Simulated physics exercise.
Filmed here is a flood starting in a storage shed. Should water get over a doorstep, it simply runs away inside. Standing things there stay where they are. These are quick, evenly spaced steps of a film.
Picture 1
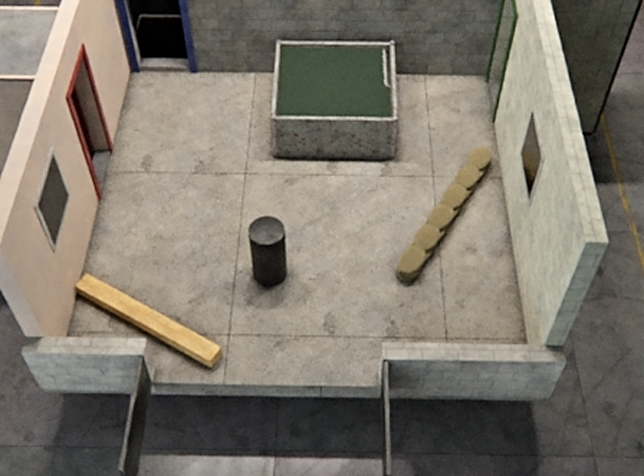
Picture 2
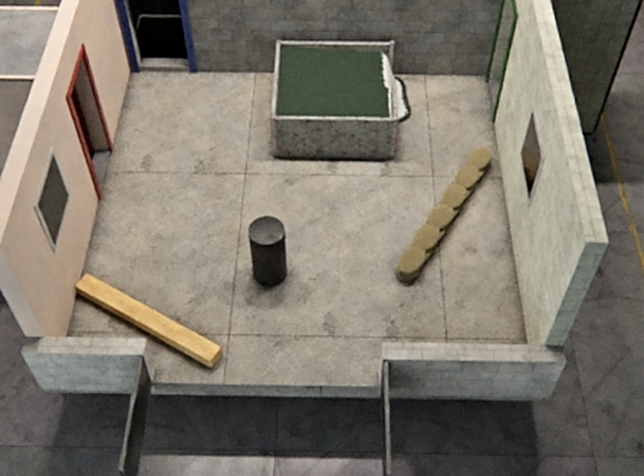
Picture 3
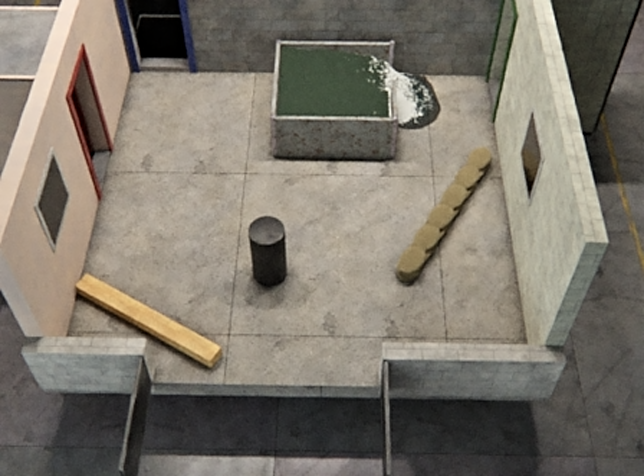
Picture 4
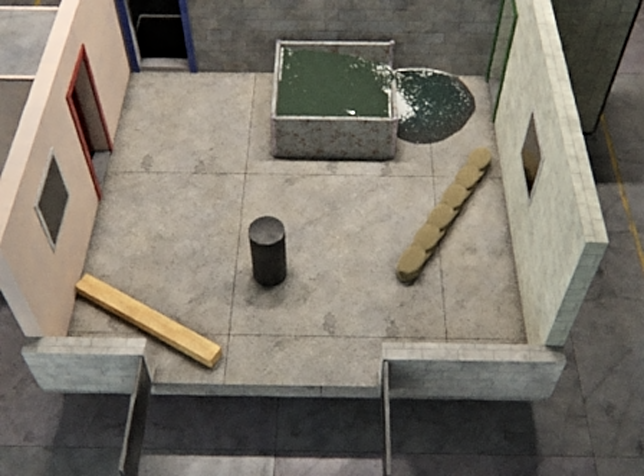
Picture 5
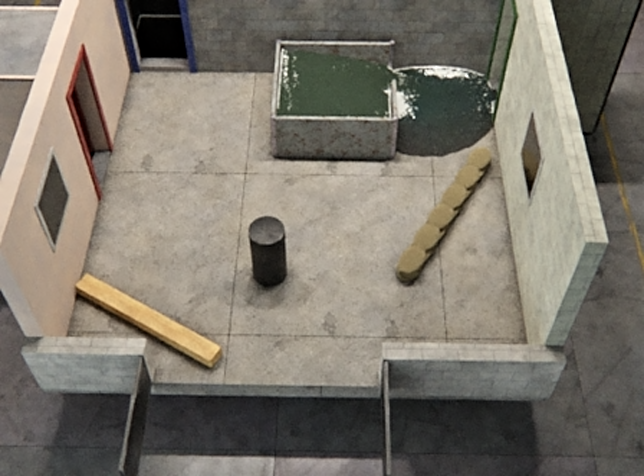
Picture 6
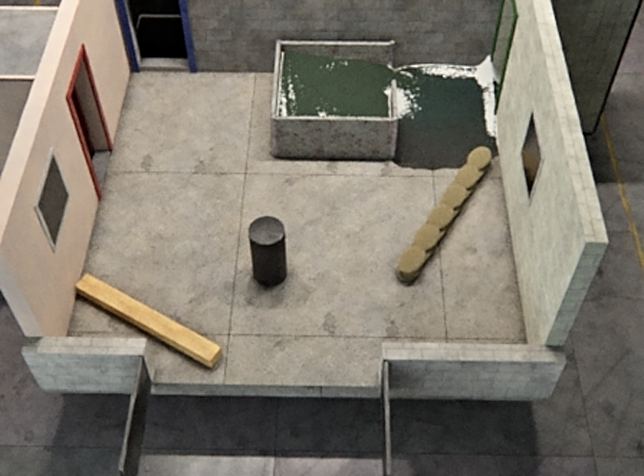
Roofless grey room holding a tank of dark green water, water pouring from its right side and spreading across the back corner floor.
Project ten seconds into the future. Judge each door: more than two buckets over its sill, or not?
As I see it, the green door breaks the limit; the blue door respects the limit; the red door respects the limit.
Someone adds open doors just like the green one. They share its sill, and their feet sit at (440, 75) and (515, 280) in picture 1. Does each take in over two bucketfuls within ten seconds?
Going through them as given, the first one tops the limit and the second one remains within the limit.
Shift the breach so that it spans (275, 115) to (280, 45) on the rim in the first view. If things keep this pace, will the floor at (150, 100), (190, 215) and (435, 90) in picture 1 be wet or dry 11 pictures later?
Taking the three spots as listed, they end up inundated, inundated and spared.
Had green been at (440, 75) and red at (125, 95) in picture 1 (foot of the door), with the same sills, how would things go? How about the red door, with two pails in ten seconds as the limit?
Afterwards, the red one stays beneath the mark.
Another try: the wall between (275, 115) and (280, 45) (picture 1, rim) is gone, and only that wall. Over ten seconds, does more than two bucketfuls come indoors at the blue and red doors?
The blue door overshoots the limit, while the red door overshoots the limit.
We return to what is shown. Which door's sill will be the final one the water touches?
Result: The red one.
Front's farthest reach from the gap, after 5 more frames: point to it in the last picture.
Best guess: Near (508, 226).
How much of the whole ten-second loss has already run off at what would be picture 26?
Estimate: Some 65 %.
A moment on, water covers 10 % of the floor; the green door far over two buckets in, the blue door not reached, the red door not reached.
Next, water covers 20 % of the floor; the green door far over two buckets in, the blue door not reached, the red door not reached.
Then, water covers 35 % of the floor; the green door far over two buckets in, the blue door wet at the sill, nothing in, the red door not reached.
Later, water covers 55 % of the floor; the green door far over two buckets in, the blue door wet at the sill, nothing in, the red door not reached.
In the end, water covers 75 % of the floor; the green door far over two buckets in, the blue door wet at the sill, nothing in, the red door wet at the sill, nothing in.
